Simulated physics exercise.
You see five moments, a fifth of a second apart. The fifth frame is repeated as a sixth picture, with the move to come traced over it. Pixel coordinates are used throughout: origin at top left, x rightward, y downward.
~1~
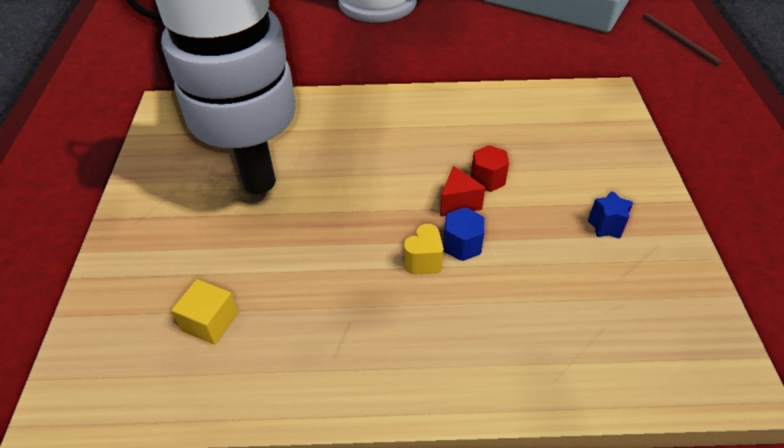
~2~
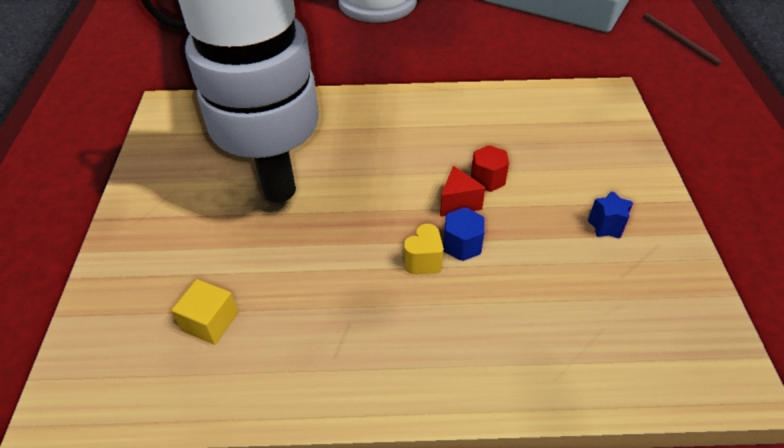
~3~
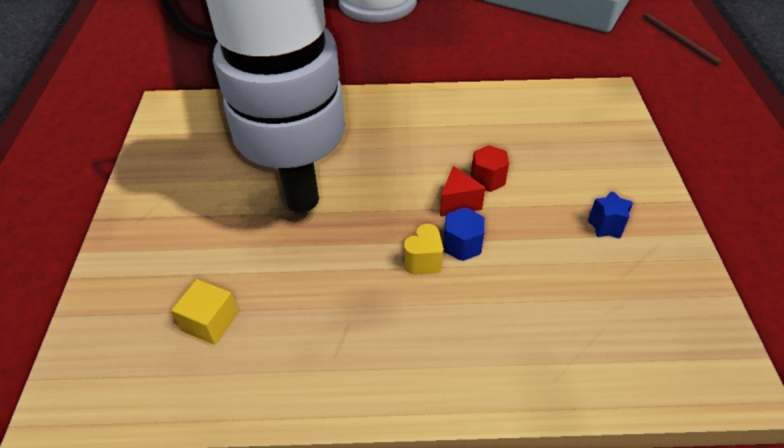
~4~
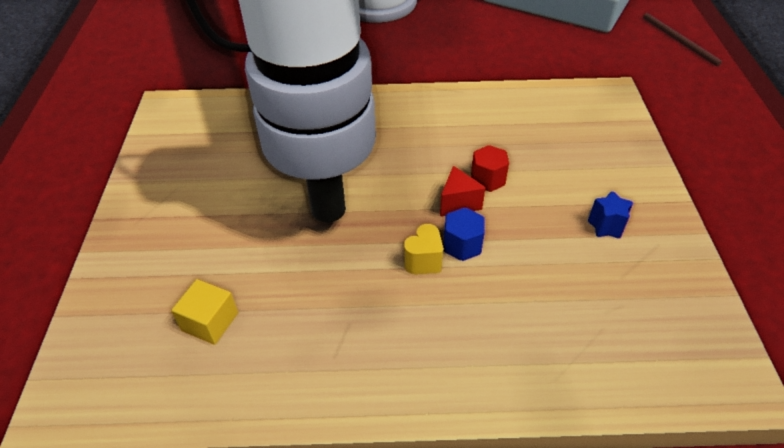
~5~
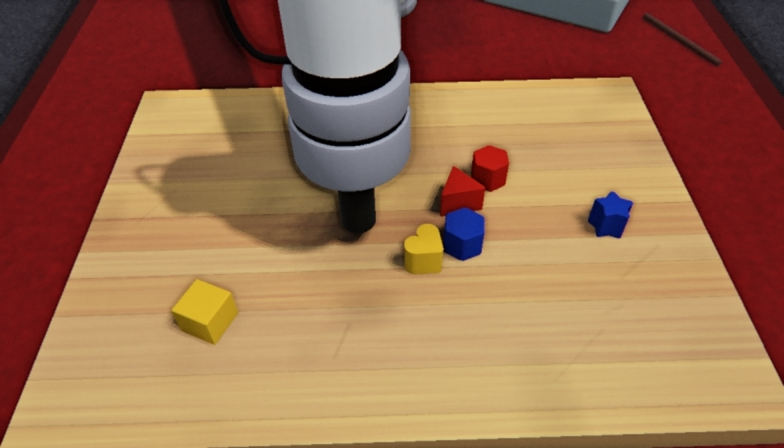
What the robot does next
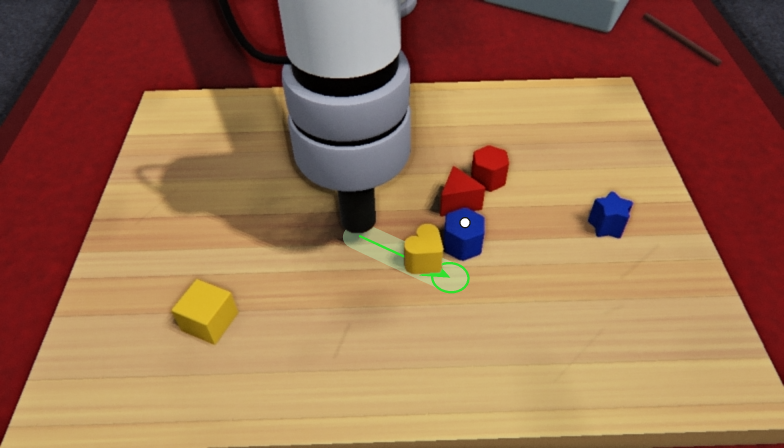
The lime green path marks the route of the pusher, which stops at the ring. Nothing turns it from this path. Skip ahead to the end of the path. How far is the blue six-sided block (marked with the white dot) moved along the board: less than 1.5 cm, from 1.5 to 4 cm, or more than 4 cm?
Result: Under 1.5 cm.
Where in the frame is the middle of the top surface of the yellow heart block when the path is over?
Around pixel (484, 264).
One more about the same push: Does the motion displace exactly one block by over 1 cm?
I'd say yes.
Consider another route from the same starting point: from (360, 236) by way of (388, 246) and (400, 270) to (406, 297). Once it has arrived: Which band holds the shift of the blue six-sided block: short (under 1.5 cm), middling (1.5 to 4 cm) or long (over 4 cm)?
Displaced less than 1.5 cm.
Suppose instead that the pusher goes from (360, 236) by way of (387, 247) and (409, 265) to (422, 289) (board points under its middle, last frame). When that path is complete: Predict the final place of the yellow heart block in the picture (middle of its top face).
Top centre: (451, 254).
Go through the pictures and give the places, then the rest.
In the first frame, lower end of the pusher (260, 183), tops of blocks, yellow heart block (425, 240), blue six-sided block (465, 223).
In the second frame, pusher (280, 191), blocks as before.
In the third frame, pusher (302, 201), blocks as before.
In the fourth frame, pusher (329, 210), blocks as before.
In the fifth frame, pusher (359, 221), yellow heart block (425, 240), blue six-sided block (465, 223).
The drawn path runs from (360, 236) to (450, 277); the dot is on the blue six-sided block.
What follows on the original path. Halfway along, pusher (405, 242); yellow heart block (435, 244), turned 20° anticlockwise.
At the end, pusher (452, 262); yellow heart block (484, 264), turned 20° anticlockwise; blue six-sided block not moved.
